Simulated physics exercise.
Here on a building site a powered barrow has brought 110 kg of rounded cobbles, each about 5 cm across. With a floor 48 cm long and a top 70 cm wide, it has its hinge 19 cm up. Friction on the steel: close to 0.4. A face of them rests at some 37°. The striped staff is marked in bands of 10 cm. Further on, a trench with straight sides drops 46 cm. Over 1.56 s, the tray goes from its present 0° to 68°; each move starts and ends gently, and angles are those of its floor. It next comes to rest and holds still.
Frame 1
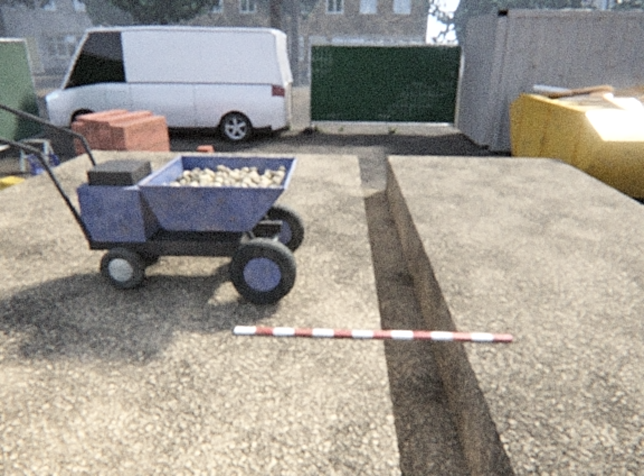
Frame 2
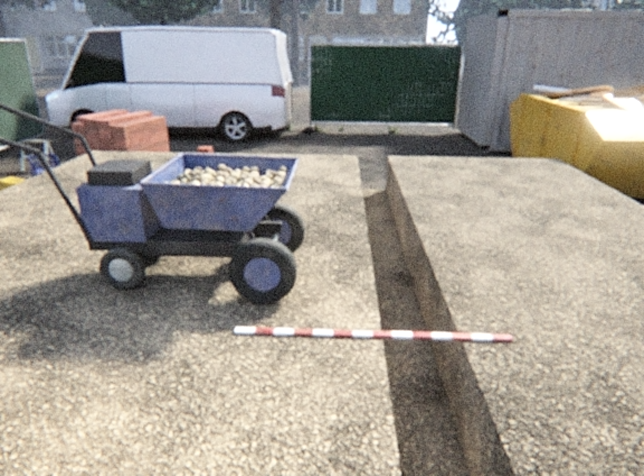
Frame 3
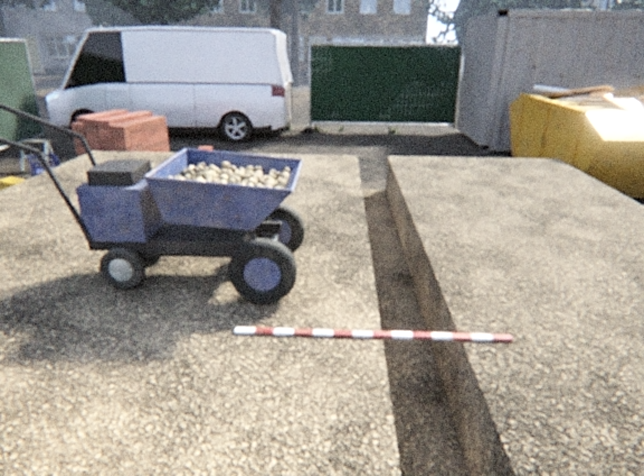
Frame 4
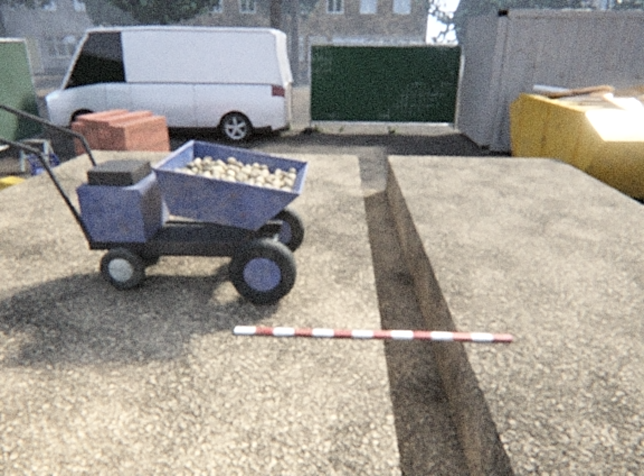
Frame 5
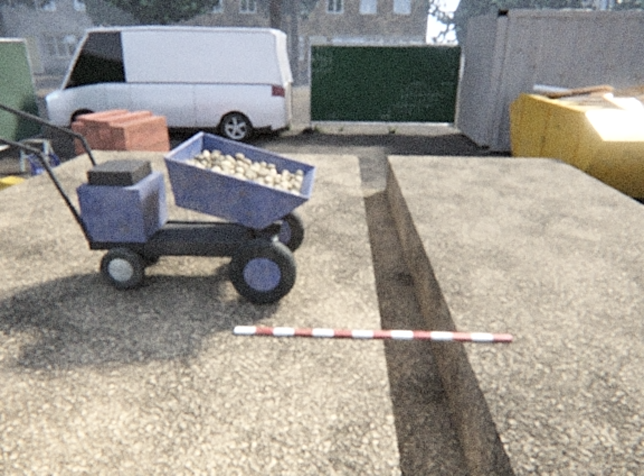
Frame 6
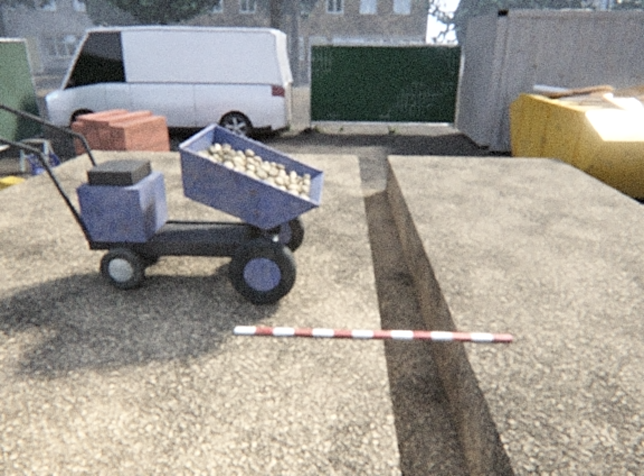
At the start, a blue powered barrow full of rounded pale stones stands left of a straight-sided trench, its tray level, with a striped pole lying across the gap. The tray then tilts toward the trench, slowly first and then faster, its rear rising steadily while the wheels stay still.
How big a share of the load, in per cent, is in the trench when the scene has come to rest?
A share of about 95 percent.
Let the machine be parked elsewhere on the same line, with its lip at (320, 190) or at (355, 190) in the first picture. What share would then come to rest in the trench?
I'd expect close to 95 per cent at the first and 55 per cent at the second.
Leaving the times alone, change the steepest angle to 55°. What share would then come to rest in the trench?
Share in trench: Approx. 40%.
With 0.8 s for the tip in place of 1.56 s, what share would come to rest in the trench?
My guess is near 95 percent.
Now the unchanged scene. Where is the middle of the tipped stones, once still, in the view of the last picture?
The stones end up centred near (403, 335).
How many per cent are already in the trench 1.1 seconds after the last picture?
At that moment: Approx. 35 %.
Then, 0.6 s after the last picture the floor is at 57°, 100 % in the tray; the foremost stones are at (349, 229).
Then, 1.1 s after the last picture the floor is at 68°, 54 % in the tray, 12 % short of the trench, 35 % in the trench; the foremost stones are at (429, 349).
Then, 1.4 s after the last picture the floor is at 68°, 25 % in the tray, 9 % short of the trench, 66 % in the trench; the foremost stones are at (433, 355).
Then, 3.4 s after the last picture the floor is at 68°, 0 % in the tray, 5 % short of the trench, 95 % in the trench; the foremost stones are at (432, 344).
